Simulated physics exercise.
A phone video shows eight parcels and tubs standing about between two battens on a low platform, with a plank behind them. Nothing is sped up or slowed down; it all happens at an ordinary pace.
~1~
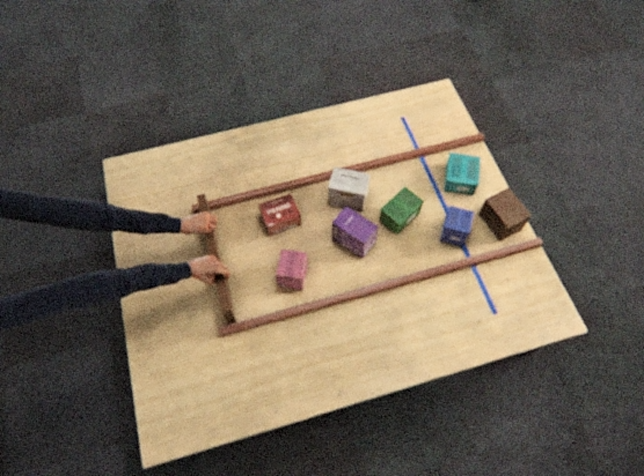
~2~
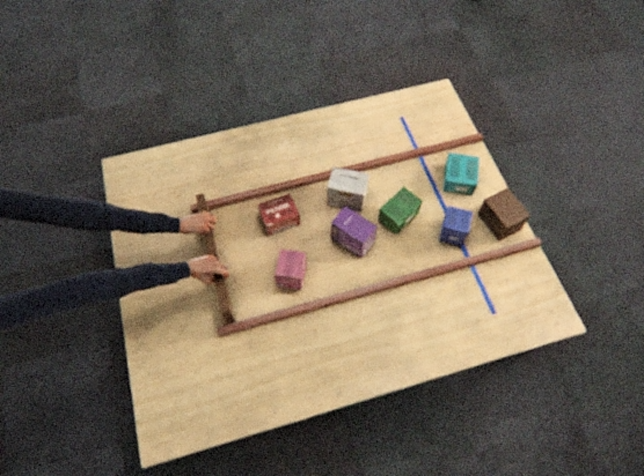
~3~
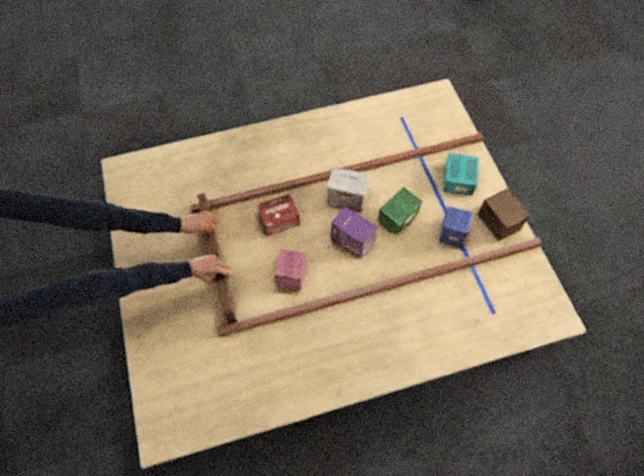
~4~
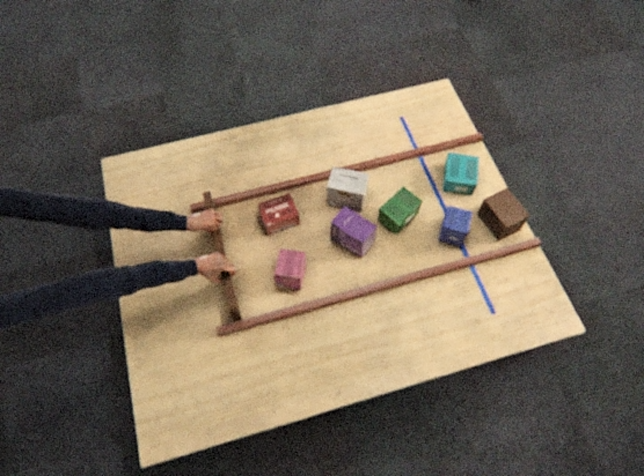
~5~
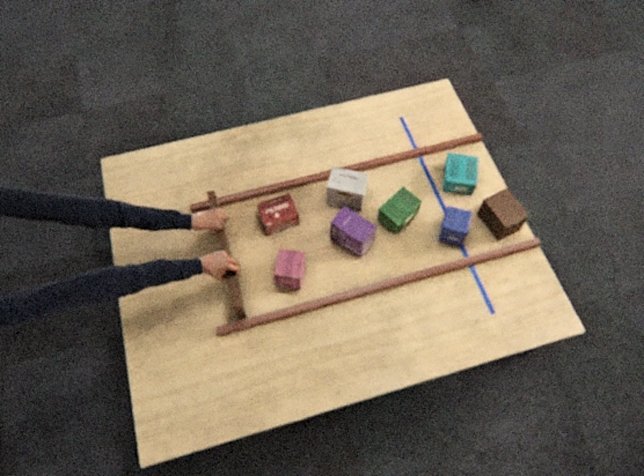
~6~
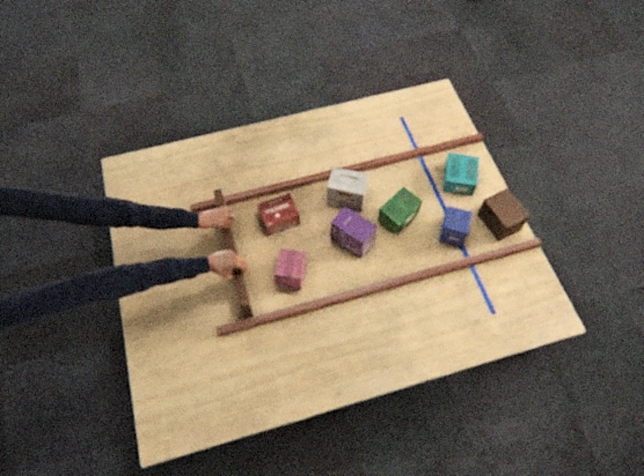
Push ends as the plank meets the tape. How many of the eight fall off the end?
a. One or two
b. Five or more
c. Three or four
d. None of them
Option a: One or two.
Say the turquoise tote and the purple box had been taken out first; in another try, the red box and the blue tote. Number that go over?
0 in the first case, 0 in the second.
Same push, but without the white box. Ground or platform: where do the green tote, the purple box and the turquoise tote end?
The green tote keeps its place; the purple box keeps its place; and the turquoise tote is gone.
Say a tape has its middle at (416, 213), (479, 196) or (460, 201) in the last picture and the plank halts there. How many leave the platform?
Try by try, 0, 5 and 2.
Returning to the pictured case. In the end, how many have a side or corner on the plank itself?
It ends up touching 3.
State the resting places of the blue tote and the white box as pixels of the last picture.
First: About (497, 216); second: About (474, 147).
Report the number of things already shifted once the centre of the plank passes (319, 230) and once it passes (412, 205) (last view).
Up to then 4, and up to the other point 7.
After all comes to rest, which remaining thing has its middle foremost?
The brown crate finishes nearest.
Soon after, none off yet; brown crate at rest near (503, 215); turquoise tote at rest near (461, 174); blue tote at rest near (455, 227).
At rest, the number that fall off is one or two; fallen, turquoise tote.
